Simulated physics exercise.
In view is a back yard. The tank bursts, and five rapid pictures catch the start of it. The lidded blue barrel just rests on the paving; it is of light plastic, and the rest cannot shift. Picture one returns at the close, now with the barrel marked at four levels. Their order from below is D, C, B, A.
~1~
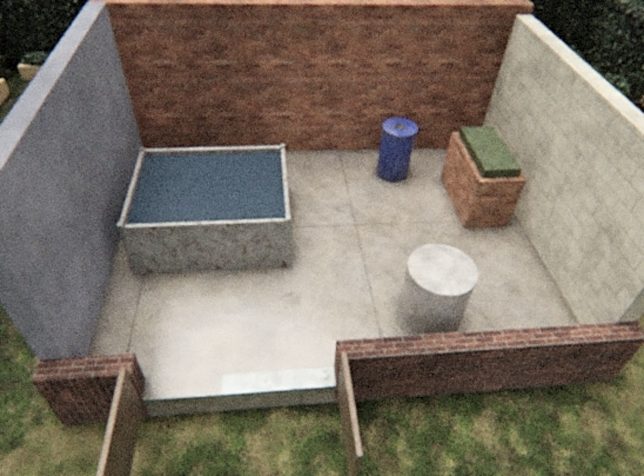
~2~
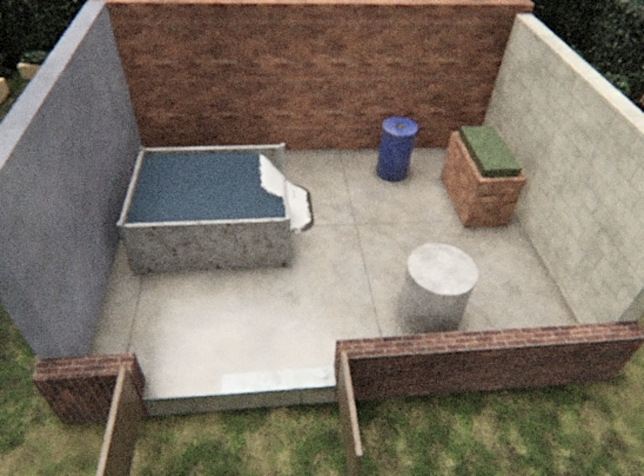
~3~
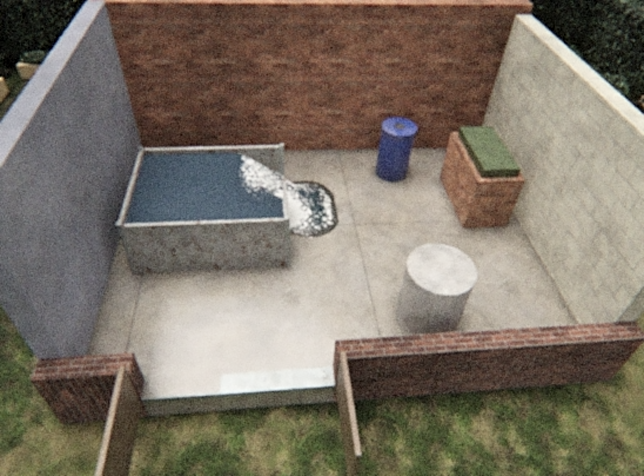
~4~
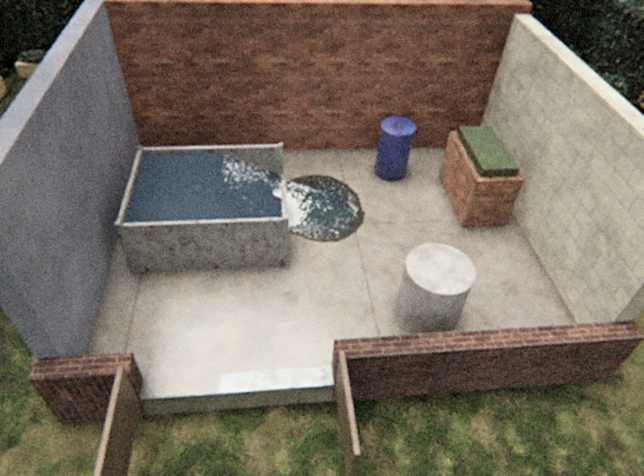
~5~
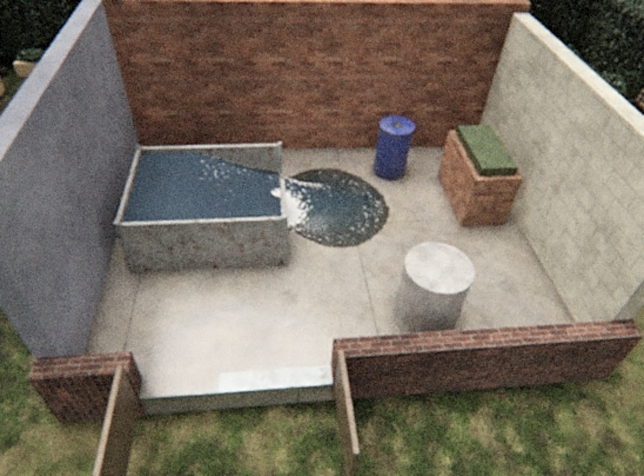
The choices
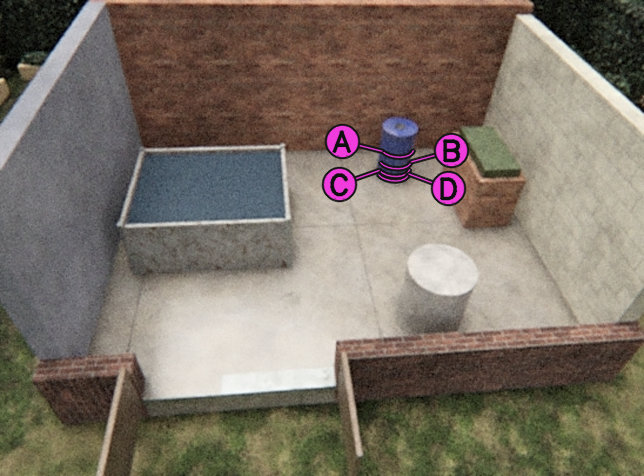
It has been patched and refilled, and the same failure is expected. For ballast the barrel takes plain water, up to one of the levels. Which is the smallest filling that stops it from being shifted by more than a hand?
That is mark A.
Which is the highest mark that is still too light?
Mark B.
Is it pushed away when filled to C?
Yes, it does.
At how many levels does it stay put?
One of them.
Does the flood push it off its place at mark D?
Yes.
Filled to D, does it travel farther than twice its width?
Yes, clearly.
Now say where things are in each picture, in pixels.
In the first picture, lid of the blue barrel at (400, 127); tank full, its middle at (211, 187); open gate at (238, 349).
In the second picture, 2 % of the ground wet, in view closest to the barrel at (305, 196).
In the third picture, 4 % of the ground wet, in view closest to the barrel at (328, 195).
In the fourth picture, 7 % of the ground wet, in view closest to the barrel at (346, 189).
In the fifth picture, lid of the blue barrel at (397, 125); 10 % of the ground wet, in view closest to the barrel at (359, 181).
On the marked copy, A at (400, 157); B at (398, 168); C at (396, 176); D at (396, 180); from the bottom up D, C, B, A.
If A is chosen, it does not move.
If B is chosen, it is pushed about twice its own width away.
If C is chosen, it is pushed about 3 times its own width away.
If D is chosen, it is pushed about 3 times its own width away.
